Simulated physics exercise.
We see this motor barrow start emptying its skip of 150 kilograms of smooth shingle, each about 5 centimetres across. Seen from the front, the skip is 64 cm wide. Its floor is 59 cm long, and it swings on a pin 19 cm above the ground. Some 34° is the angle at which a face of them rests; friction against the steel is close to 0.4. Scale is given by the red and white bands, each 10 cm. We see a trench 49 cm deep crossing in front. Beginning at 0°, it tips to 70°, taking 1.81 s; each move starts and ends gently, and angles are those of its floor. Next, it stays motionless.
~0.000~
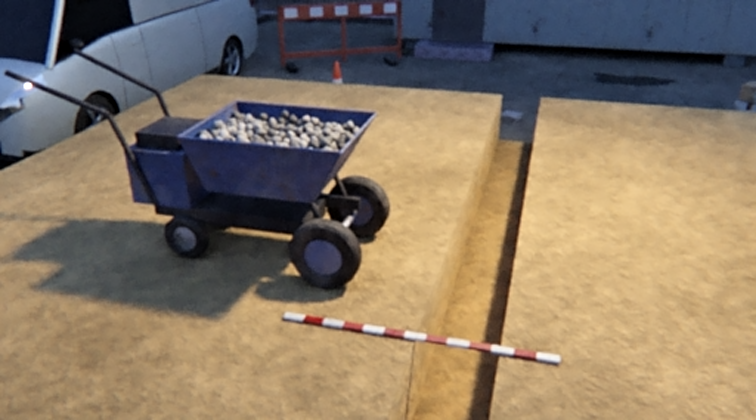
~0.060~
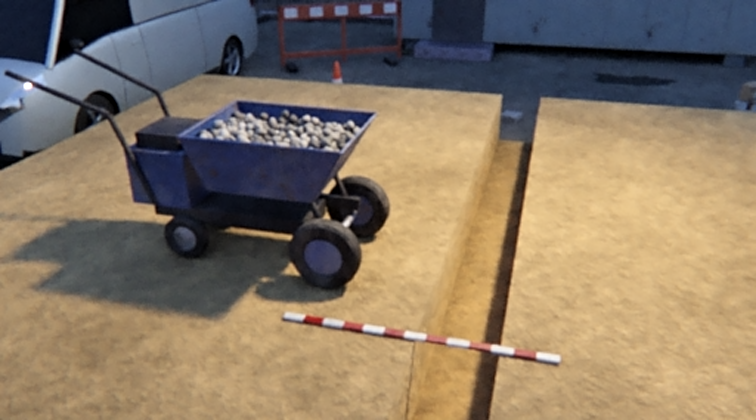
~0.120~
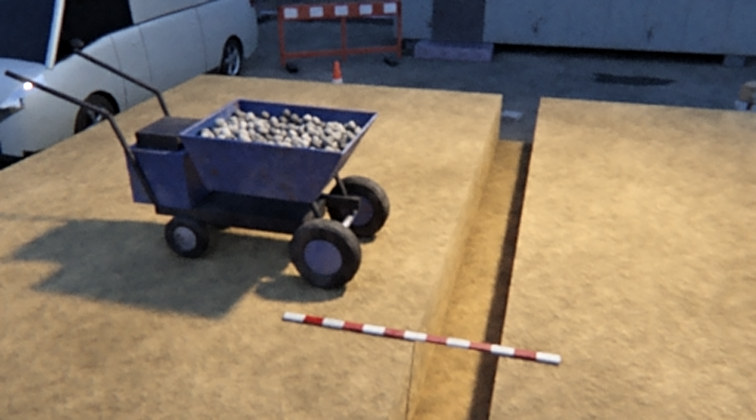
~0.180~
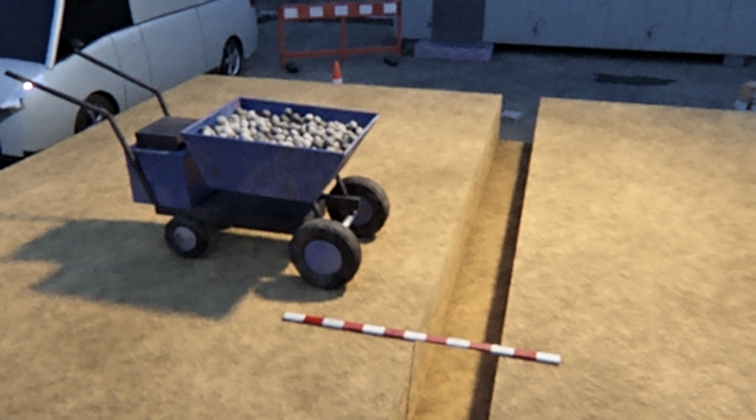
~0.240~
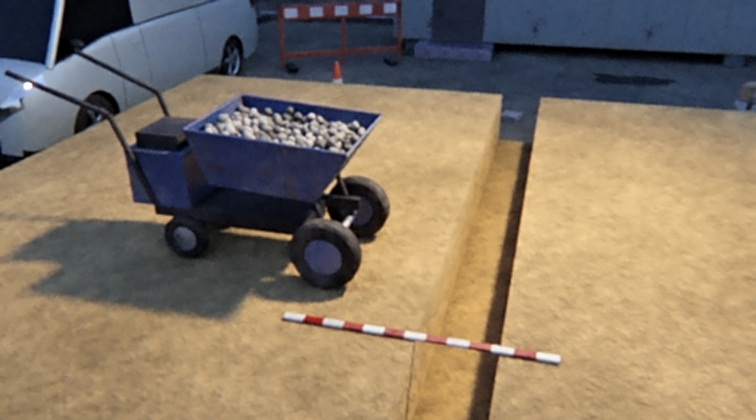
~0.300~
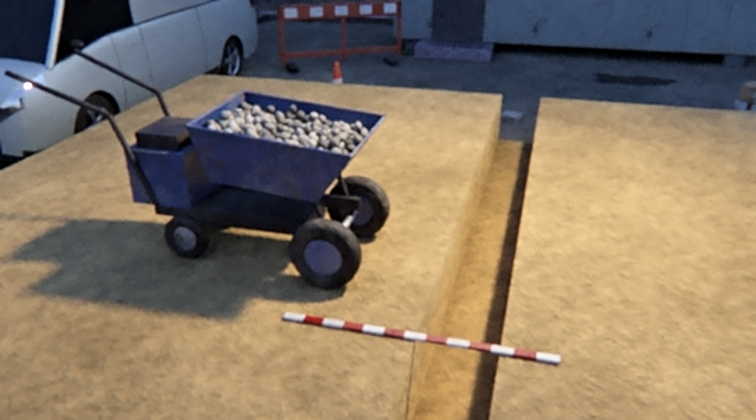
The clip opens on a blue wheeled cart heaped with pale and dark stones, standing left of a narrow trench, with a red and white striped pole lying in front. The skip stays almost level at first, then tilts slightly forward to the right, its stones shifting a little while the wheels stay put.
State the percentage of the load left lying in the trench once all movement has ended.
The share left there is about 91 per cent.
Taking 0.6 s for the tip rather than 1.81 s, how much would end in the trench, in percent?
It'd be some 55 per cent.
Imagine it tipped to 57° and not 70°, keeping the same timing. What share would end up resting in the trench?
Share in trench: Approx. 55%.
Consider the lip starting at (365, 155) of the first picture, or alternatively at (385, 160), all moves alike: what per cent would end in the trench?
Roughly 65 per cent, then 45 per cent.
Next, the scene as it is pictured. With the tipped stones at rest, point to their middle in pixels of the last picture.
Centre estimate: Around (477, 337).
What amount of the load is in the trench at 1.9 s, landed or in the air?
About 45 per cent by then.
After 1.4 s the floor is at 59°; 99 % in the skip, 1 % in the trench; the foremost stones are at (454, 213).
After 1.9 s the floor is at 70°; 48 % in the skip, 46 % in the trench, 7 % past the trench; the foremost stones are at (565, 280).
After 2.3 s the floor is at 70°; 26 % in the skip, 65 % in the trench, 9 % past the trench; the foremost stones are at (623, 288).
After 4.2 s the floor is at 70°; 0 % in the skip, 91 % in the trench, 9 % past the trench; the foremost stones are at (649, 281).
